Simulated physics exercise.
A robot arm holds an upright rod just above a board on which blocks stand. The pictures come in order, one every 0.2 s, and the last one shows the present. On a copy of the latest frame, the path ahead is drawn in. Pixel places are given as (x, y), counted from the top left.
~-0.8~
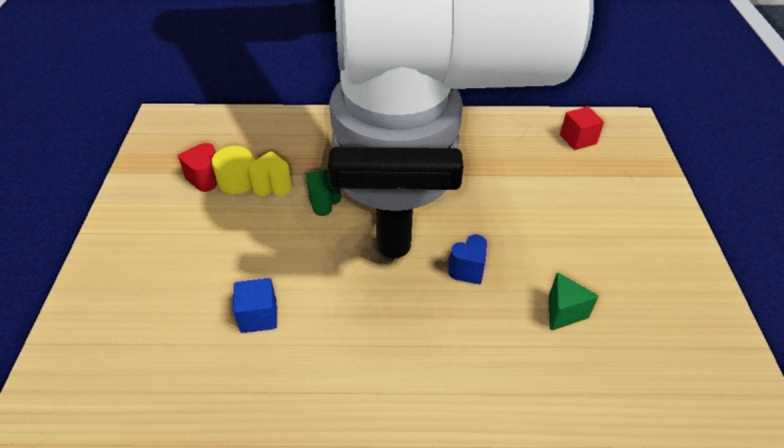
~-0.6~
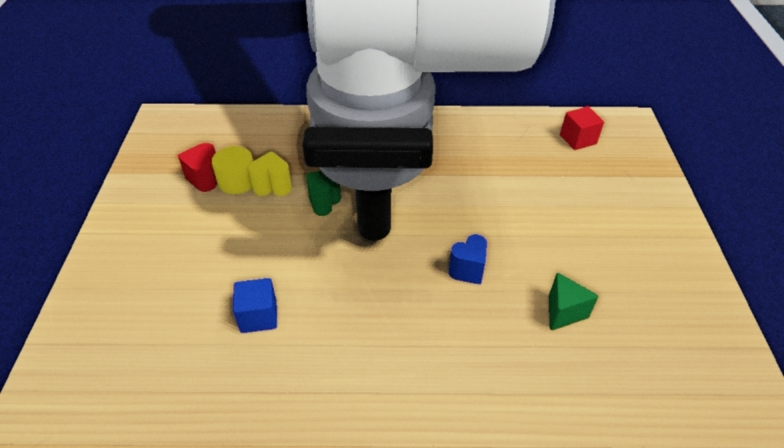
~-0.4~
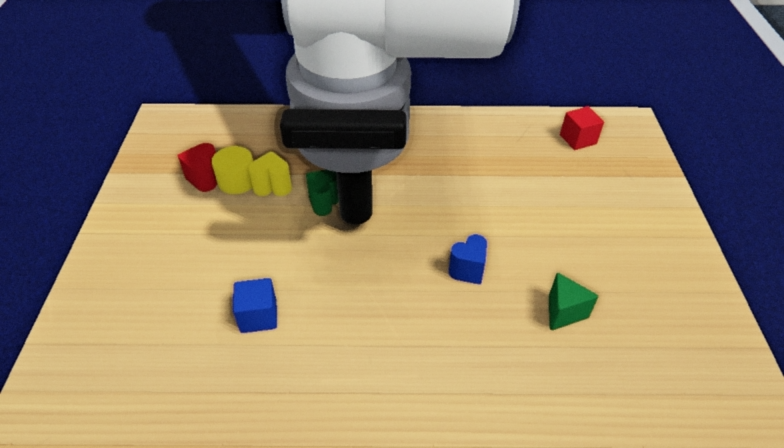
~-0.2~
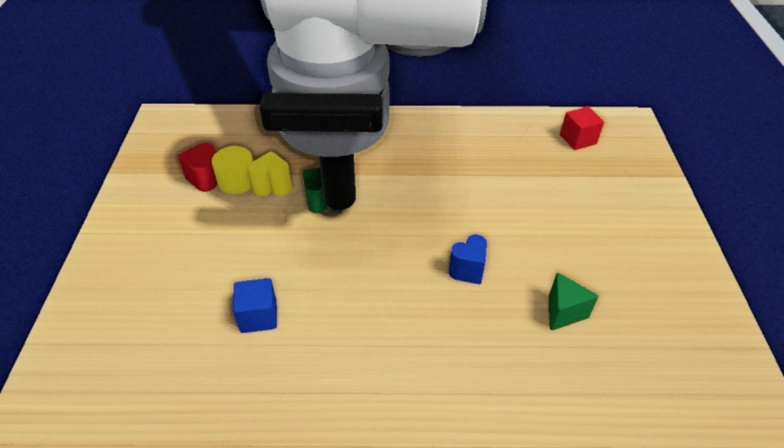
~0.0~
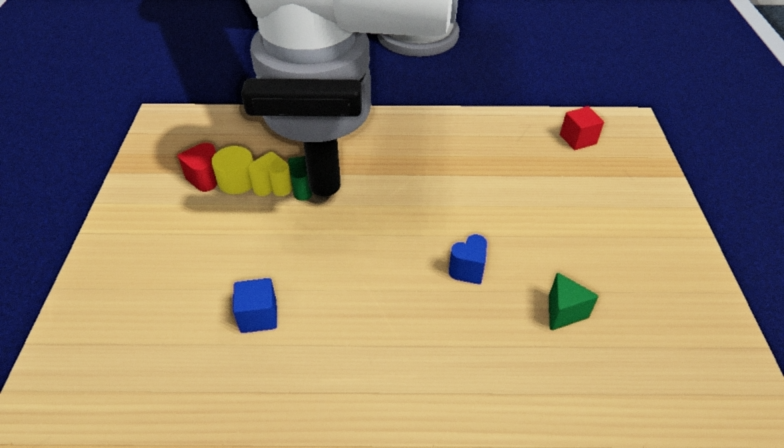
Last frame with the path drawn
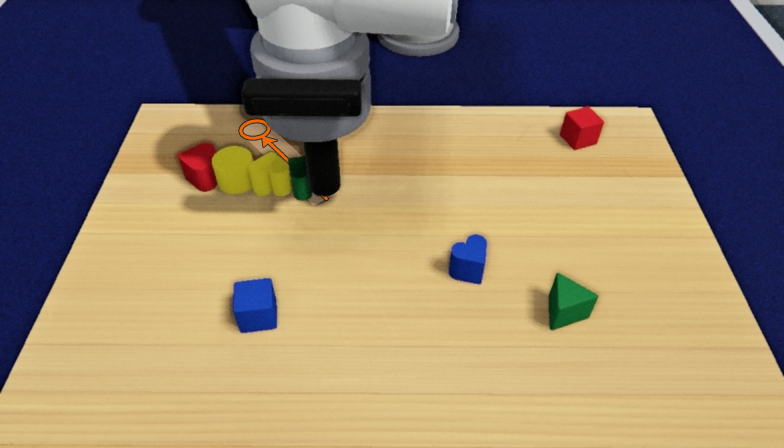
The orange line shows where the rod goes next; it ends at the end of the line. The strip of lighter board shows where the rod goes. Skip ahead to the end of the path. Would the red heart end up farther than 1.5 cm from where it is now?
I believe not.
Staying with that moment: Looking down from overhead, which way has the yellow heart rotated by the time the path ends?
The twist is anticlockwise.
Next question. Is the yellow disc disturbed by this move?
Once the path ends, it is somewhere new.
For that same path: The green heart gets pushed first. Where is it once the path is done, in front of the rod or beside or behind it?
In the end it is ahead.
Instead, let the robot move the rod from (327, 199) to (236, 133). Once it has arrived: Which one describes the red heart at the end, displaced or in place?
The red heart is moved.
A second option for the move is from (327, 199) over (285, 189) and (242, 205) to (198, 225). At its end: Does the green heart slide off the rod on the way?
Yes, that is how it ends up.
The drawn path runs in a line from (327, 199) to (255, 129).
On the path given first. One third of the way, rod (299, 162); red heart (189, 155), turned 15° clockwise; yellow disc (219, 162); yellow heart (257, 153), turned 100° anticlockwise; green heart (285, 136), turned 20° clockwise.
Two thirds of the way, rod (275, 139); red heart (189, 155), turned 15° clockwise; yellow disc (219, 162); yellow heart (257, 151), turned 105° anticlockwise; green heart (262, 114), turned 25° clockwise.
At the end, rod (253, 118); red heart (189, 155), turned 15° clockwise; yellow disc (219, 162); yellow heart (257, 151), turned 105° anticlockwise; green heart (240, 94), turned 25° clockwise.
